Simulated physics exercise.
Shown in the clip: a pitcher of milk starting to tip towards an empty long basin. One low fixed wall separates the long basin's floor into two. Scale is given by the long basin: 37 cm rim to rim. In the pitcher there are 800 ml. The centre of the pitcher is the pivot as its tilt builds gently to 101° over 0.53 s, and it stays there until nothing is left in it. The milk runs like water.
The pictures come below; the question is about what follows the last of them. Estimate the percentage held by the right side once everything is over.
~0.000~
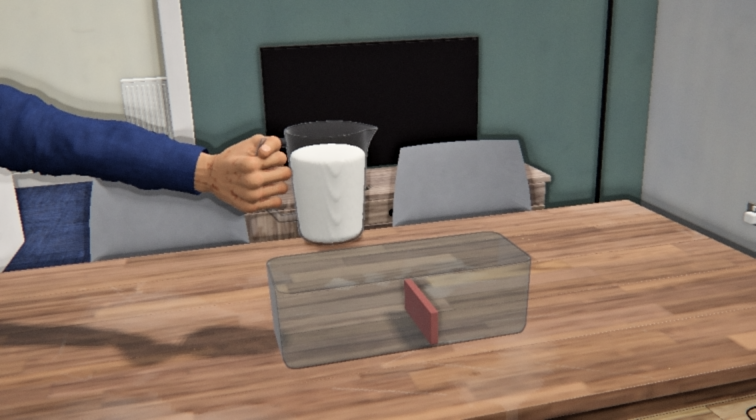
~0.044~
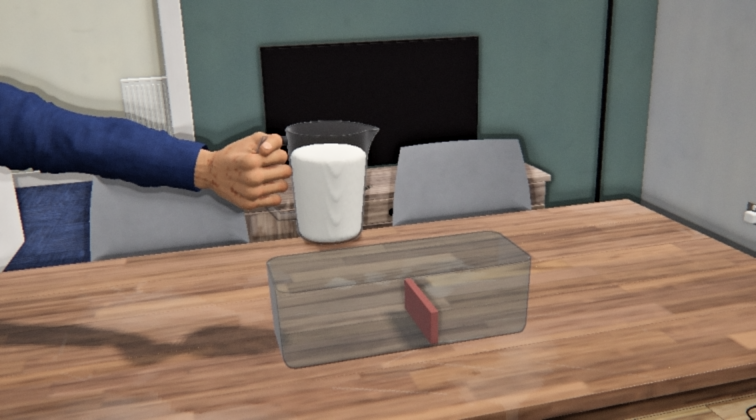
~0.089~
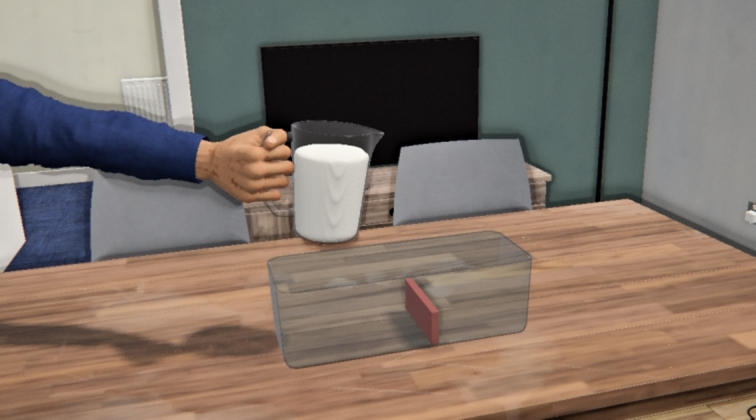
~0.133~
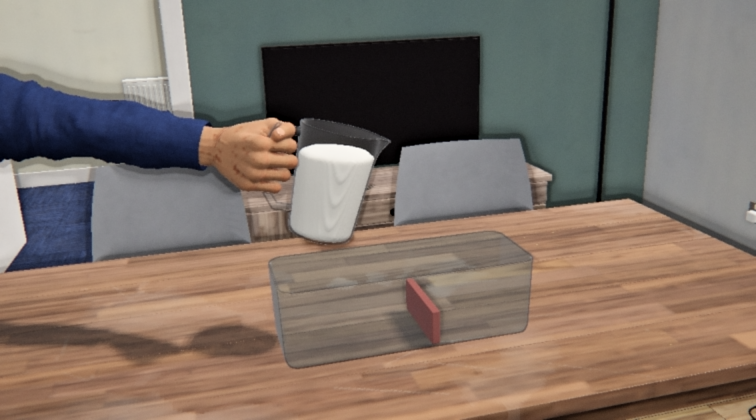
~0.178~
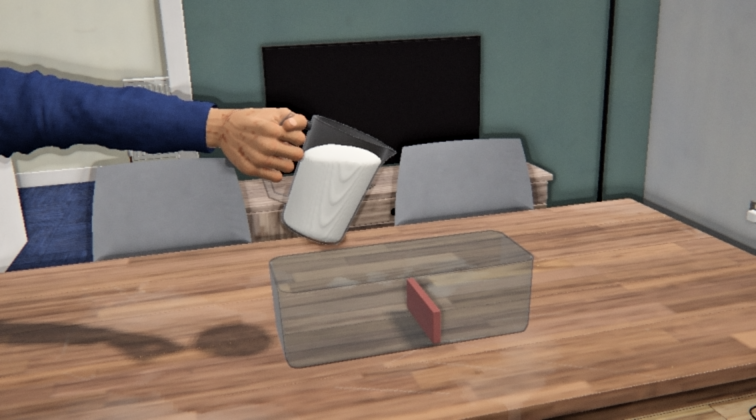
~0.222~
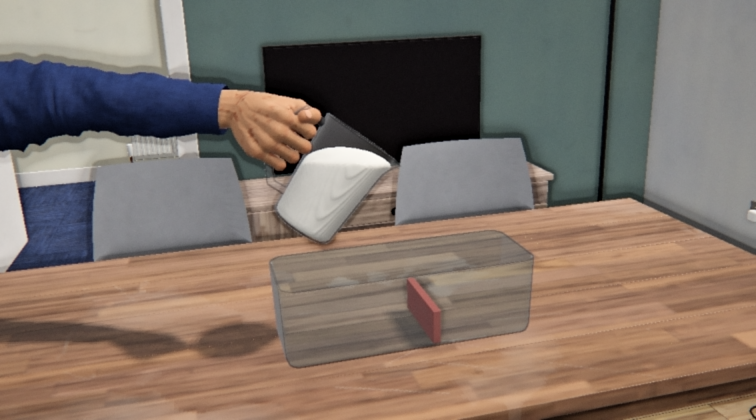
I would say 78 per cent.
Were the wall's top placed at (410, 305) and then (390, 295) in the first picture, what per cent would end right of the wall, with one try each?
Respectively close to 90 and 95 %.
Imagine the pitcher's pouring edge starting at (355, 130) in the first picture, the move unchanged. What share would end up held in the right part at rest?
Then about 10 per cent.
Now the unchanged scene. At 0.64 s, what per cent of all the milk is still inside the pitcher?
24 per cent or so.
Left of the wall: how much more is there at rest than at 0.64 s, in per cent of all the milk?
Around 10 in a hundred.
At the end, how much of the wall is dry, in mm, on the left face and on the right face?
It's around 46 mm on the left side and around 16 mm on the right side.
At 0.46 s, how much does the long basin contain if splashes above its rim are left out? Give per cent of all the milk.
About 16 per cent.
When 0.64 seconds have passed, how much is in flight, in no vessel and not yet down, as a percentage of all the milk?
Around 18 percent of the liquid.
After 0.46 s the tilt is 97° and 64 per cent is still to pour, 1 is left of the wall and 14 right of it.
After 0.64 s the tilt is 101° and 25 per cent is still to pour, 11 is left of the wall and 47 right of it.
After 0.83 s the tilt is 101° and 6 per cent is still to pour, 15 is left of the wall and 73 right of it.
After 1.03 s the tilt is 101° and 1 per cent is still to pour, 19 is left of the wall and 78 right of it.
In the end 20 per cent lies left of the wall, 78 right of it and 2 outside.
